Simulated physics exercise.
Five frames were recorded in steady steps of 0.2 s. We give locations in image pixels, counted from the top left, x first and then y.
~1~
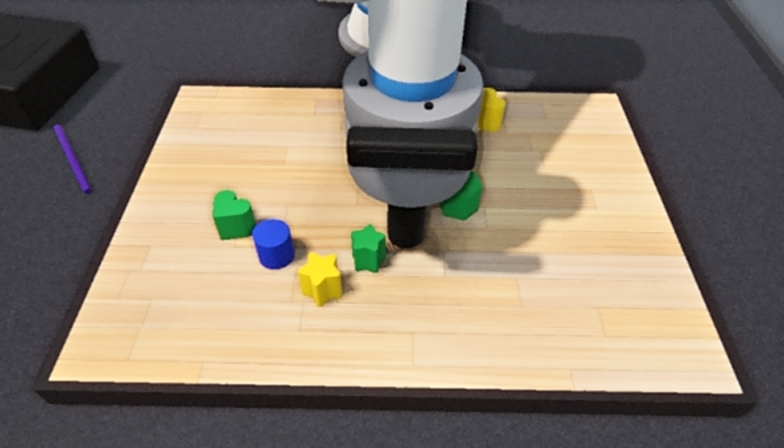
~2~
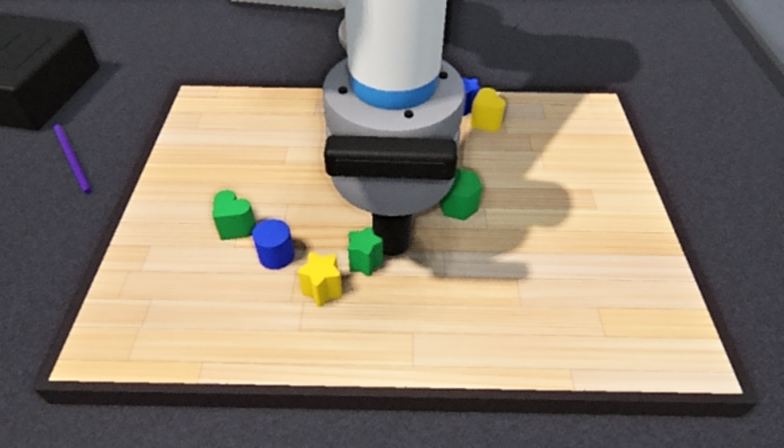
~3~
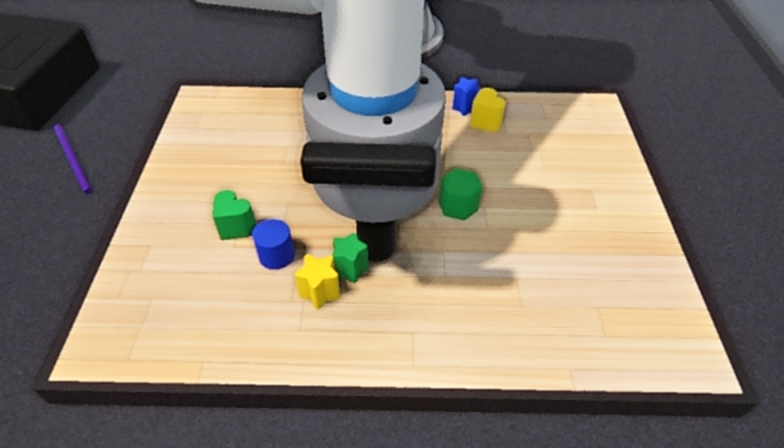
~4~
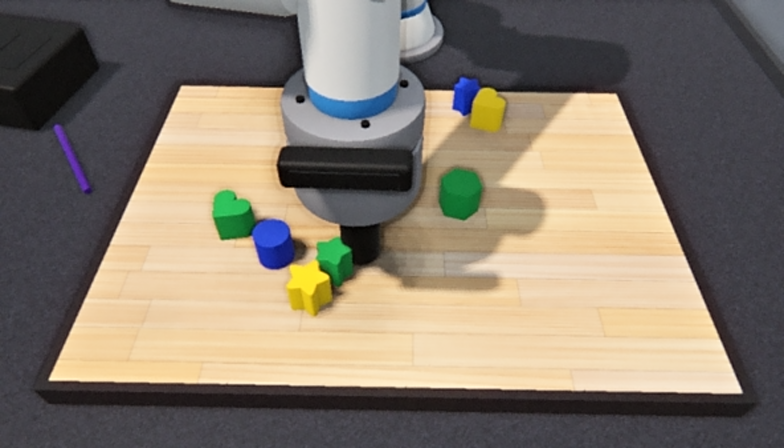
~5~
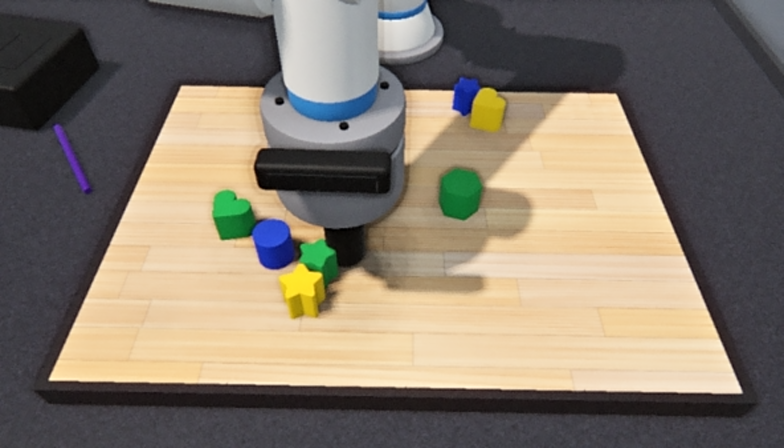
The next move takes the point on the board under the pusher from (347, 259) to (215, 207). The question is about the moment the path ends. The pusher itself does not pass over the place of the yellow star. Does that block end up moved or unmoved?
It's unmoved.
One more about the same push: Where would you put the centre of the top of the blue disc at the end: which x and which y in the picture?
Its top middle: (249, 233).
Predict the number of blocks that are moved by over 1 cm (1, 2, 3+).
I reckon the push displaces three or more of the blocks by more than 1 cm.
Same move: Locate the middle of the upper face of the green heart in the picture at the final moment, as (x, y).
My best guess is (168, 199).
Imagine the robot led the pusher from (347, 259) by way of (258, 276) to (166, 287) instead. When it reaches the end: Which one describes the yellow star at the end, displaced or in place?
It shifts.
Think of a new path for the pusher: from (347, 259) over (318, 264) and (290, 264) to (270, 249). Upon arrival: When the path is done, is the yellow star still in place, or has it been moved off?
It's moved.
What follows on the original path. One third of the way, pusher (299, 234); blue disc (261, 233); green star (302, 249), turned 35° anticlockwise.
Two thirds of the way, pusher (254, 216); green heart (207, 200), turned 15° anticlockwise; blue disc (249, 233); green star (302, 249), turned 35° anticlockwise.
At the end, pusher (213, 201); green heart (168, 199), turned 70° anticlockwise; blue disc (249, 233); yellow star still; green star (302, 249), turned 35° anticlockwise.
